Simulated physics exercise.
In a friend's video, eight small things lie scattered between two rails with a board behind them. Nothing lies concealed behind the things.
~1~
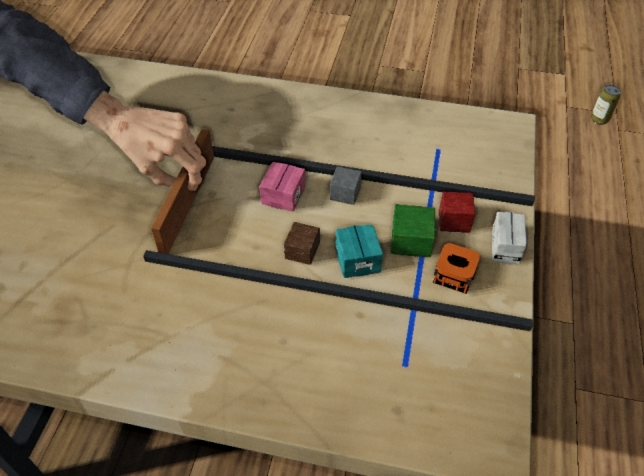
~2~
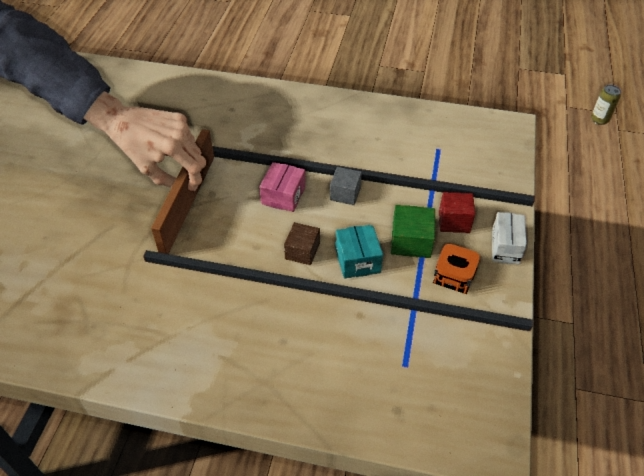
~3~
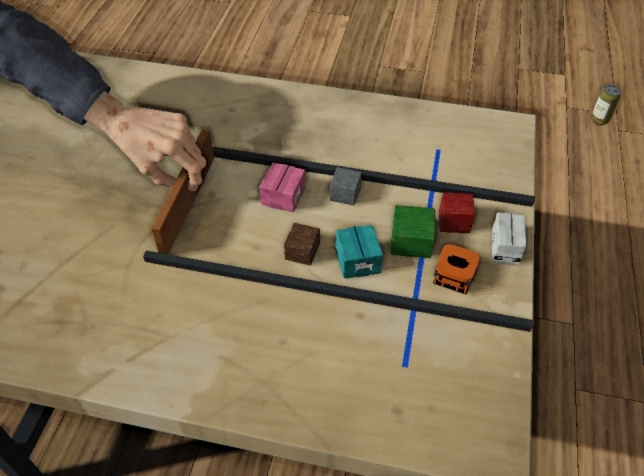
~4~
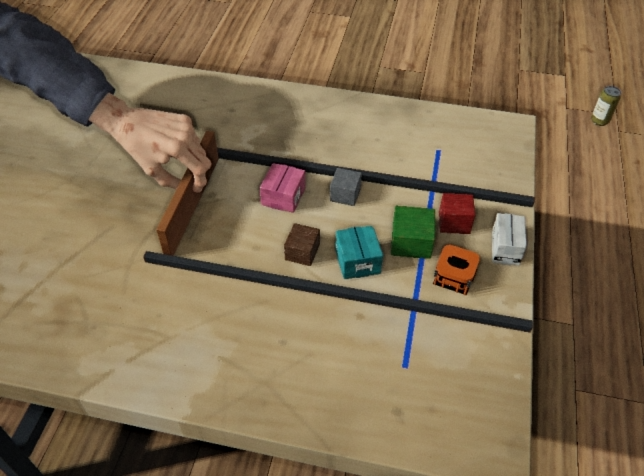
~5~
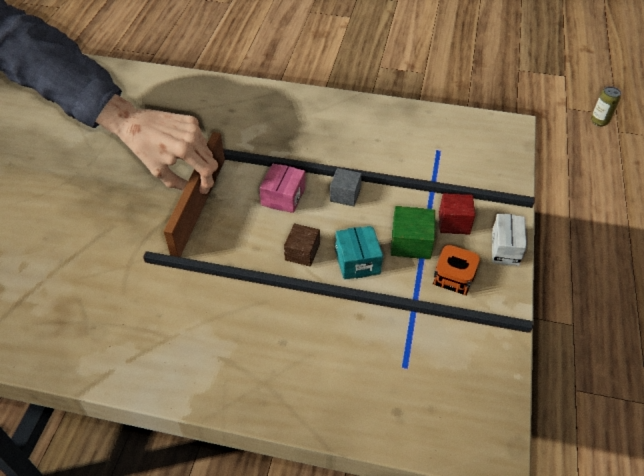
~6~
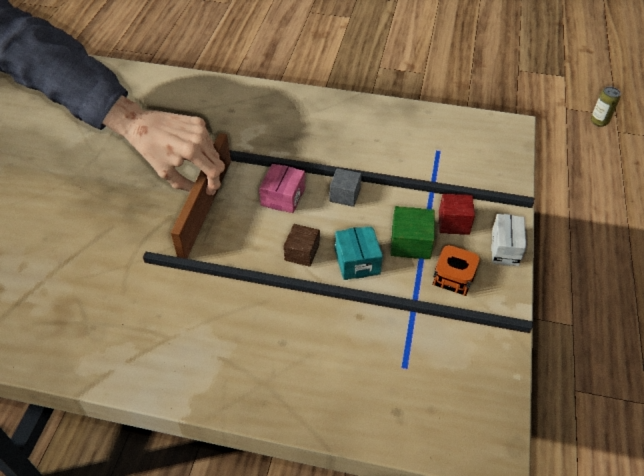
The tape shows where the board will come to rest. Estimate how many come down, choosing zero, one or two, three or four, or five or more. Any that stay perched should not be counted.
The count that comes down is zero.
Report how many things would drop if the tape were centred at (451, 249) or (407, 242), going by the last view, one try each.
2, then 0.
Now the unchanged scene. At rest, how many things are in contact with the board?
The count is 2.
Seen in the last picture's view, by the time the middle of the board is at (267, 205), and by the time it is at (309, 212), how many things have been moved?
1 and 3.
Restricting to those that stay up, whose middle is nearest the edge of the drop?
Result - the white box.
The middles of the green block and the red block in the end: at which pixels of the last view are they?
The green block ends at (461, 240) and the red block at (494, 226).
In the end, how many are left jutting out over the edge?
That comes to 1 of them.
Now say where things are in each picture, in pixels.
White box (509, 238); orange case (456, 268); red block (457, 212); board (185, 190); tape (424, 243), in the first frame.
Orange case (456, 269); pink box (283, 187), in the second frame.
Red block (457, 213); brown block (302, 244), in the third frame.
White box (509, 240); turquoise box (358, 252), in the fourth frame.
Orange case (456, 270); grey block (346, 187), in the fifth frame.
White box (508, 240); orange case (456, 270); red block (456, 214); board (203, 194); tape (424, 245), in the sixth frame.
Soon after, none off yet; white box at rest near (508, 240); orange case at rest near (456, 270); red block at rest near (456, 214).
After that, none off yet; white box at rest near (508, 240); orange case displaced a little near (475, 272); red block displaced about its own width near (475, 219).
In the end, the number that fall off is zero.
